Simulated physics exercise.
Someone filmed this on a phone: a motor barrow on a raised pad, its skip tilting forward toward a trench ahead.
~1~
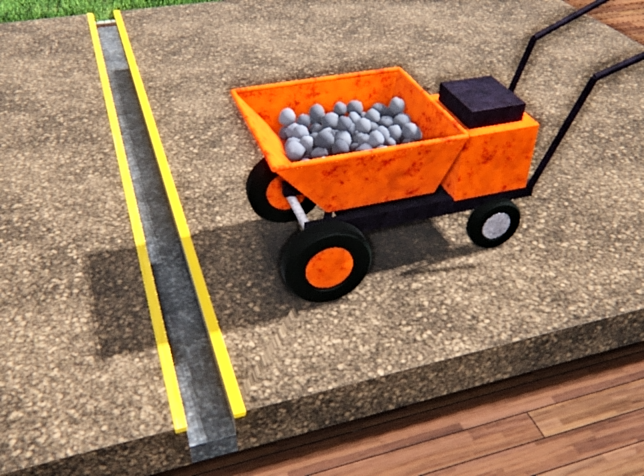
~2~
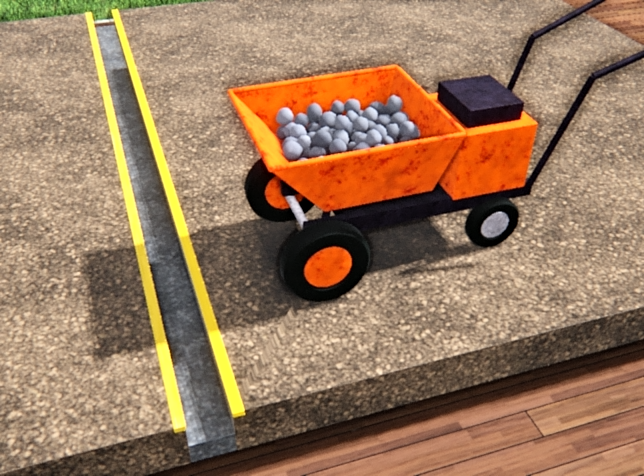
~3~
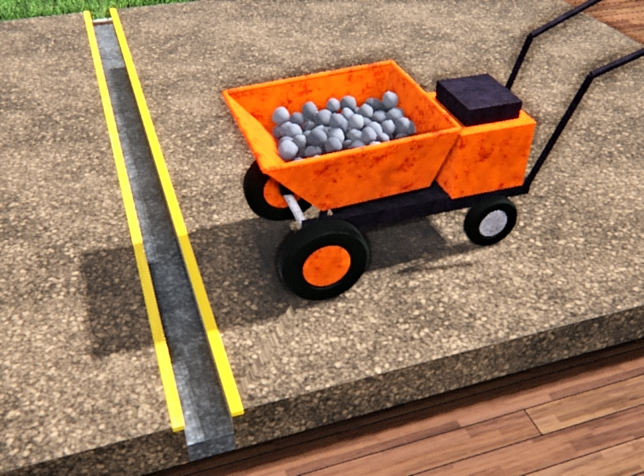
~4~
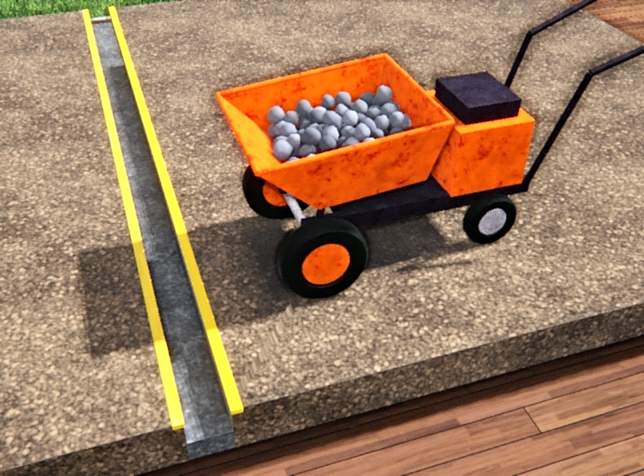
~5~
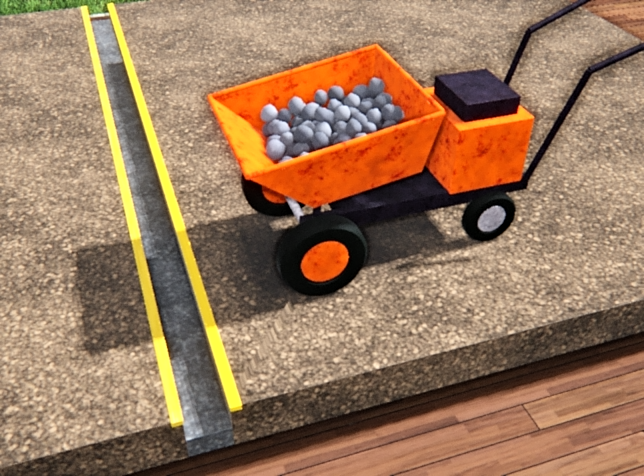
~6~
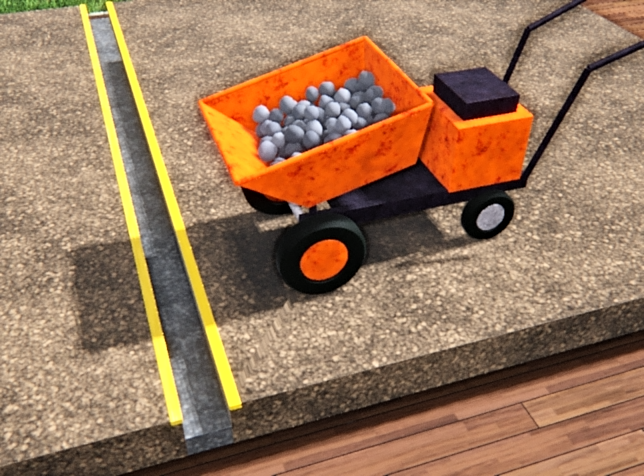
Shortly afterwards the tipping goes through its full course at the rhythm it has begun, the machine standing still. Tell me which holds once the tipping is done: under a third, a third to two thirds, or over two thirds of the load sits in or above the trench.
Between one third and two-thirds.
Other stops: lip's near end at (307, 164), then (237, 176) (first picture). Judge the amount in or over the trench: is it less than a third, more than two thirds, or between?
At the first place between a third and two thirds, at the second less than a third.
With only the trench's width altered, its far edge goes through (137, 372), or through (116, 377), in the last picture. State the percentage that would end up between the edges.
In order: Near 70, then 90 percent.
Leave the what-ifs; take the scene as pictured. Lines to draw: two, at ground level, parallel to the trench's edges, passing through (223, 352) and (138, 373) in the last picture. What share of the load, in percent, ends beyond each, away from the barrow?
That's 80 in a hundred for the first and 20 in a hundred for the second.
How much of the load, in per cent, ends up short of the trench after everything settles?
That share comes out near 0 in a hundred.
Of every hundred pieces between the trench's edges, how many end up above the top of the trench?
About 25 per cent.
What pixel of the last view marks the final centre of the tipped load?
At about (157, 277), give or take.
Soon, skip tipped steeply; all in the skip.
A while on, skip tipped right over; most in the skip; a small part in or heaped over the trench; a small part beyond it.
Towards the end, skip tipped right over; about a quarter in the skip; about half in or heaped over the trench; about a third beyond it.
Finally, skip tipped right over; about a quarter in the skip; about half in or heaped over the trench; about a third beyond it.
